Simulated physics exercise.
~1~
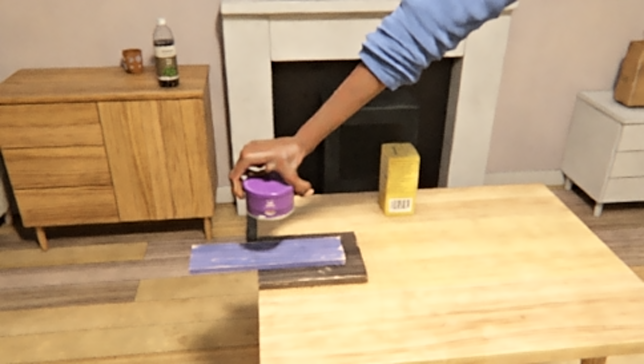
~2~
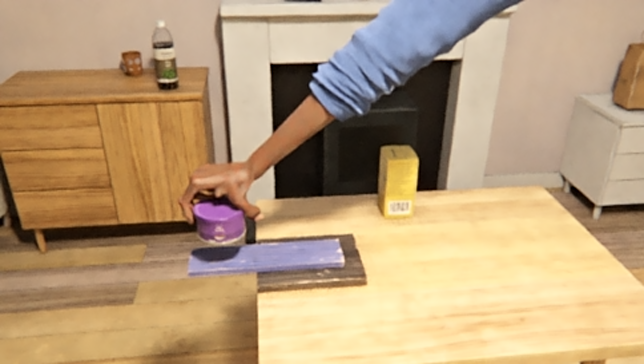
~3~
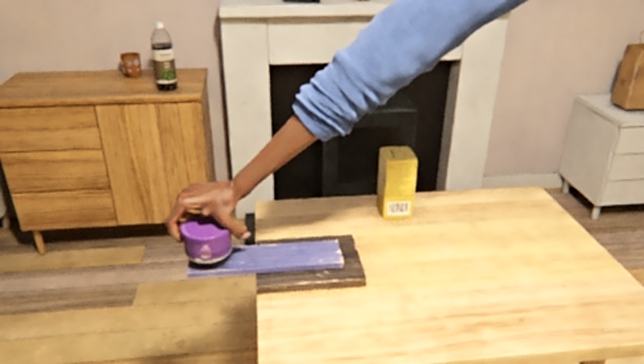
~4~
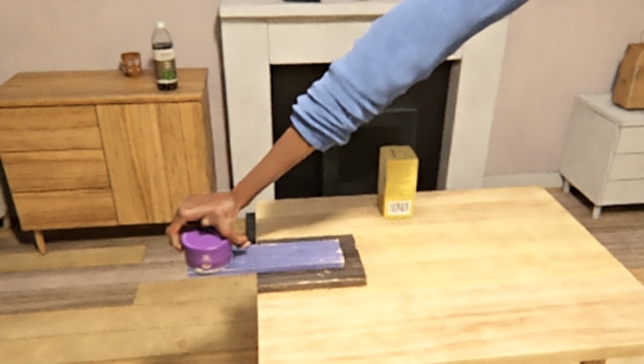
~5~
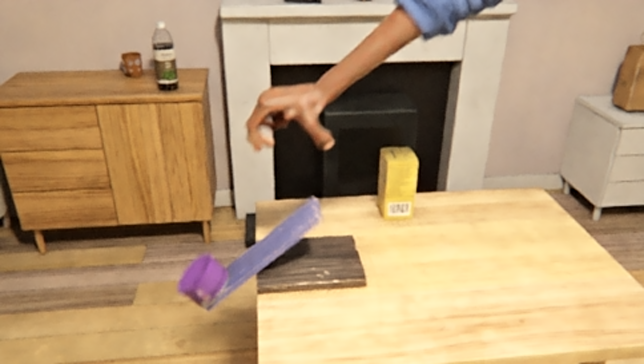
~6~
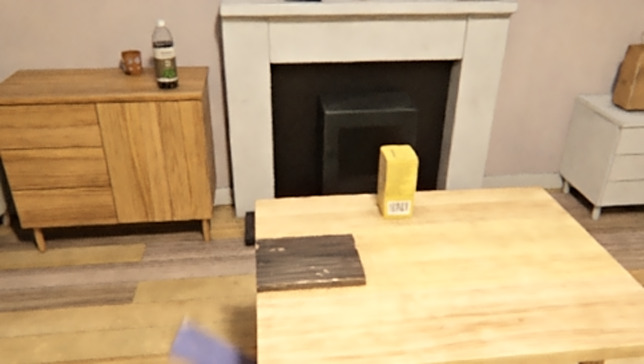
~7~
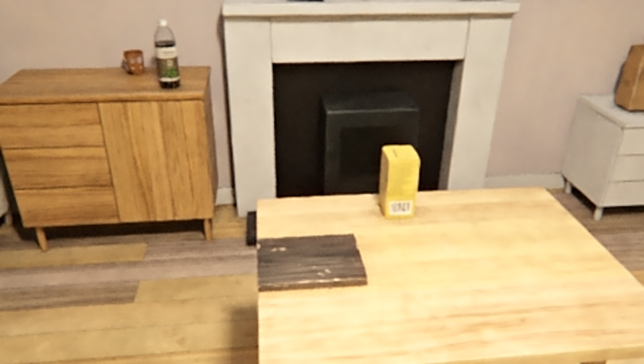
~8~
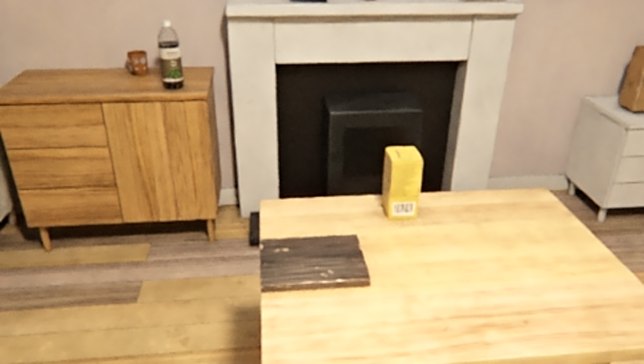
In the video, a hand lowers a purple tub onto the overhanging end of a blue plank at a table's left edge and lets go; the plank tips and falls with the tub, leaving the black slab and yellow carton in place on the table.
